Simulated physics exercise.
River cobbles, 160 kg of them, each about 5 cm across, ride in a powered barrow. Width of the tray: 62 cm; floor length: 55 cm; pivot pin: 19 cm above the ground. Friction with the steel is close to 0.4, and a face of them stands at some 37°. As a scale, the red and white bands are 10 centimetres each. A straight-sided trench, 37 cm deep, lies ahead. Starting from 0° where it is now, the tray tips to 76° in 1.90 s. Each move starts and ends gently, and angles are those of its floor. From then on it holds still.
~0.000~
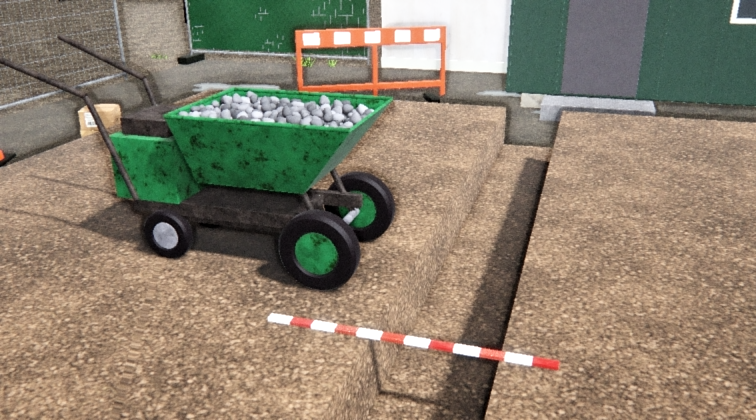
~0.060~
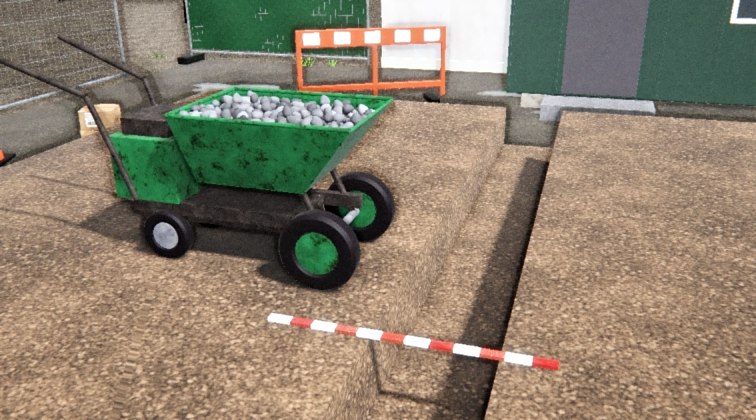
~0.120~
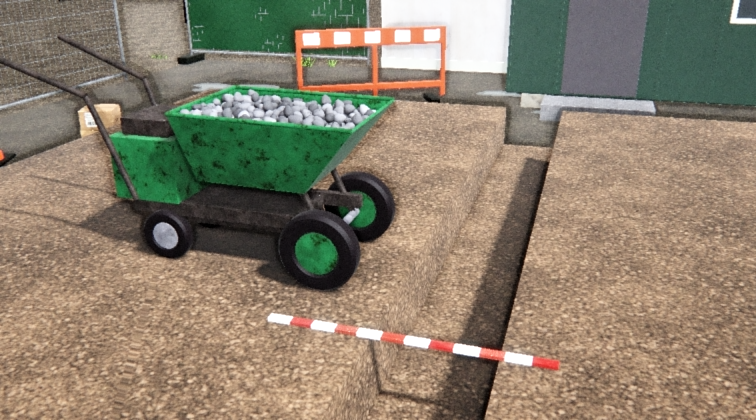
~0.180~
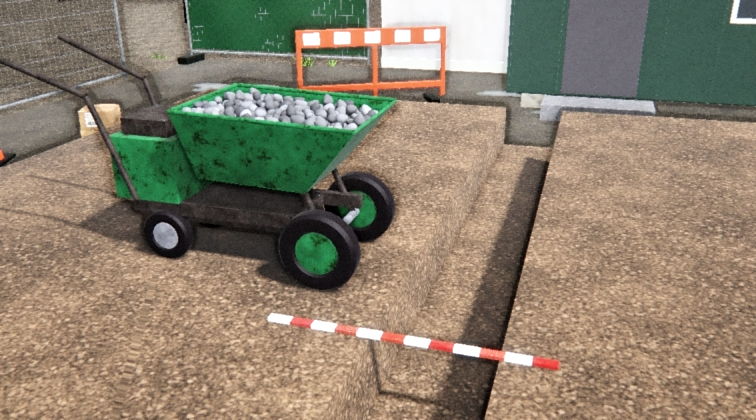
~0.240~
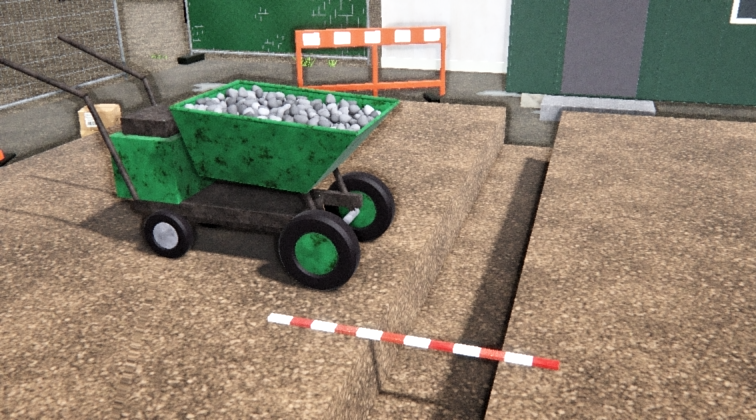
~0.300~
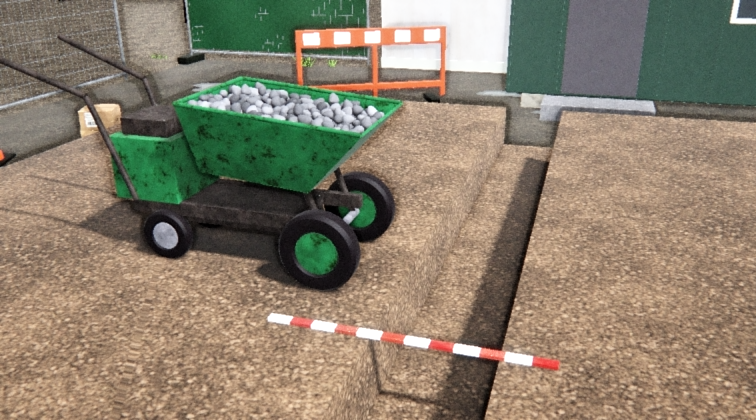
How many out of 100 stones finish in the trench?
About 77 of them.
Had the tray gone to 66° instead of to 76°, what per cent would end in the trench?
About 80 per cent would end up in the trench.
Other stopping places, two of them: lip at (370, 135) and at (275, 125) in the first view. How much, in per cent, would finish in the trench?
About 50 and 100 per cent.
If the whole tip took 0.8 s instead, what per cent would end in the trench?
Something close to 60 per cent.
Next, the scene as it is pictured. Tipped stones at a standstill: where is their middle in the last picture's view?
In the last view, about (490, 332).
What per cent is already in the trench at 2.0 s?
Approx. 50 % of the load.
After 1.4 s the floor is at 64°; 96 % in the tray, 4 % in the trench; the foremost stones are at (492, 276).
After 2.0 s the floor is at 76°; 32 % in the tray, 50 % in the trench, 18 % past the trench; the foremost stones are at (637, 288).
After 2.3 s the floor is at 76°; 10 % in the tray, 67 % in the trench, 23 % past the trench; the foremost stones are at (694, 293).
After 4.3 s the floor is at 76°; 0 % in the tray, 77 % in the trench, 23 % past the trench; the foremost stones are at (711, 296).
